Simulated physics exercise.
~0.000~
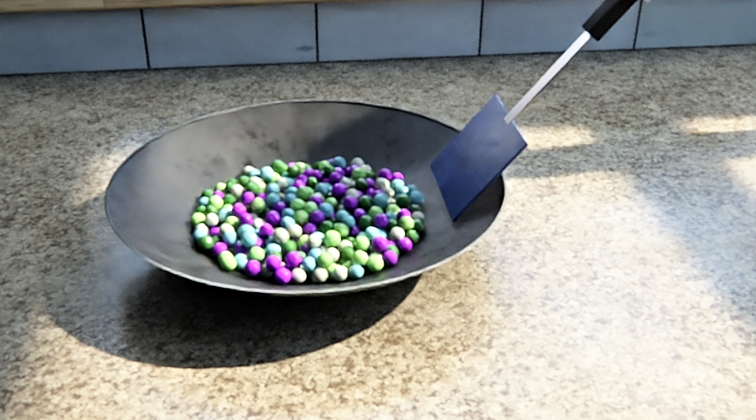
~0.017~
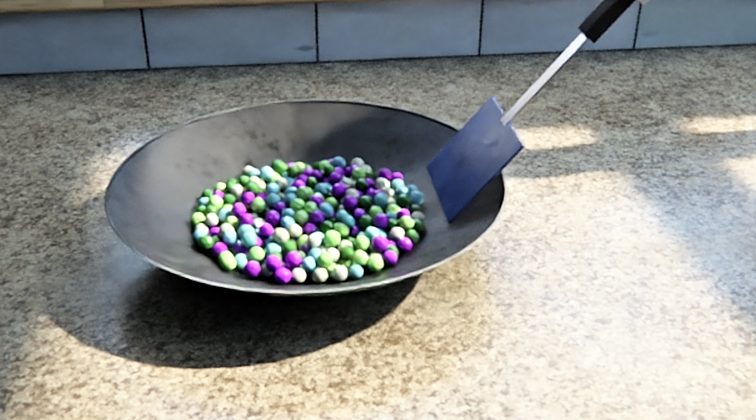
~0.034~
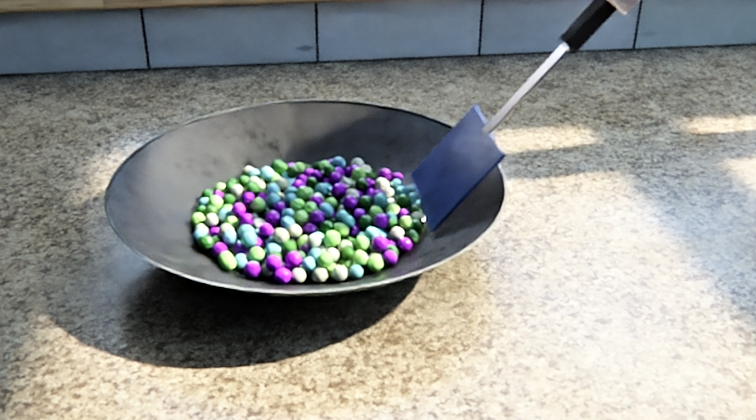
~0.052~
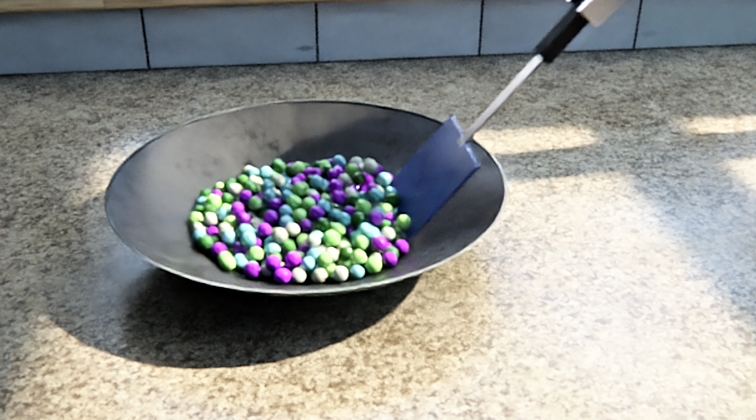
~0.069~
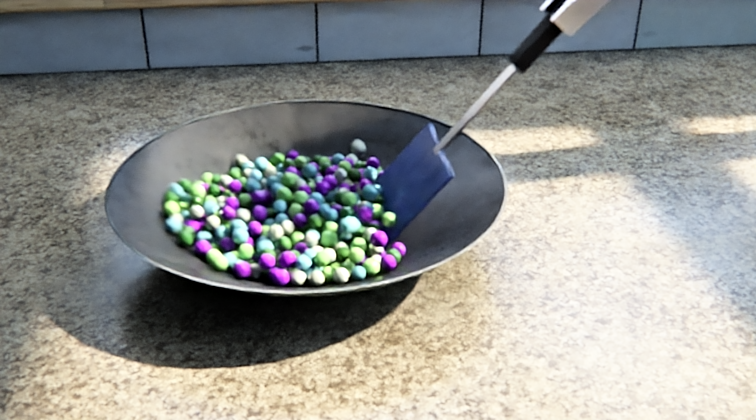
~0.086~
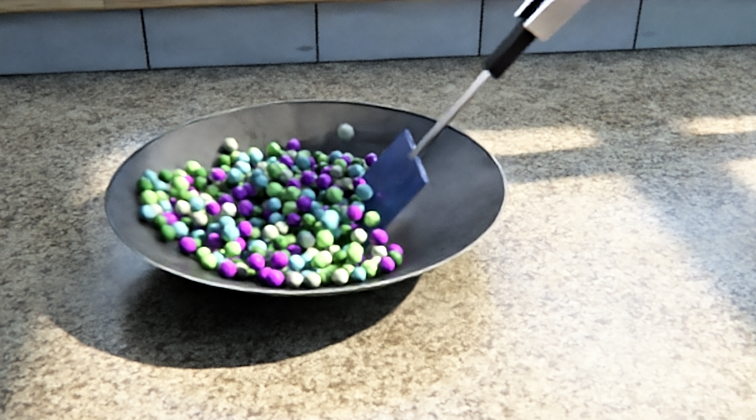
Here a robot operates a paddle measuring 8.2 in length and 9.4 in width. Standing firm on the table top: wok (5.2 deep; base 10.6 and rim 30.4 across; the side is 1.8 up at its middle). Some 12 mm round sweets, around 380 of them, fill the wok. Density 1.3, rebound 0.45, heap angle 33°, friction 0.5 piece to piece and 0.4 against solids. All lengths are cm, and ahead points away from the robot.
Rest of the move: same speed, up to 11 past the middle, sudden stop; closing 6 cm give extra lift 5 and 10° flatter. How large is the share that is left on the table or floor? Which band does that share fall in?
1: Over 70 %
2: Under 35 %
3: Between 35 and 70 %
3, between 35 and 70 %.
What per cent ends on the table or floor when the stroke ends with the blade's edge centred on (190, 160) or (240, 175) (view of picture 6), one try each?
30 % and 15 %.
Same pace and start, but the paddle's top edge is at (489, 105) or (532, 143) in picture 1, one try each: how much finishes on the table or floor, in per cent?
Some 50 and 40 per cent.
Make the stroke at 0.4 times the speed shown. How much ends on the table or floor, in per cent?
That comes to some 15 per cent, roughly.
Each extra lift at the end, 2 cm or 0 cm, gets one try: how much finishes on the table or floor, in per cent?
Roughly 55 per cent, then 55 per cent.
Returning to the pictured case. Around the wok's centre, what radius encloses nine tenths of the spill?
That works out to near 80 cm.
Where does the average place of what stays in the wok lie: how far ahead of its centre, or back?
The balance point lies close to 4.0 cm ahead.
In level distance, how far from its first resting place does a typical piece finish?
Somewhere near 14 centimetres, I reckon.
After 0.13 s, sloping 50°, highest piece 9 above the table; 377 in the wok, 4 on the blade or in flight.
After 0.17 s, sloping 48°, highest piece 10 above the table; 365 in the wok, 16 on the blade or in flight.
After 0.39 s, sloping 40°, highest piece 18 above the table; 214 in the wok, 119 on the table or floor, 48 on the blade or in flight.
After 1.44 s, sloping 40°, highest piece 4 above the table; 214 in the wok, 167 on the table or floor.
At rest, 214 in the wok, 167 on the table or floor. That is 44 % on the table or floor.
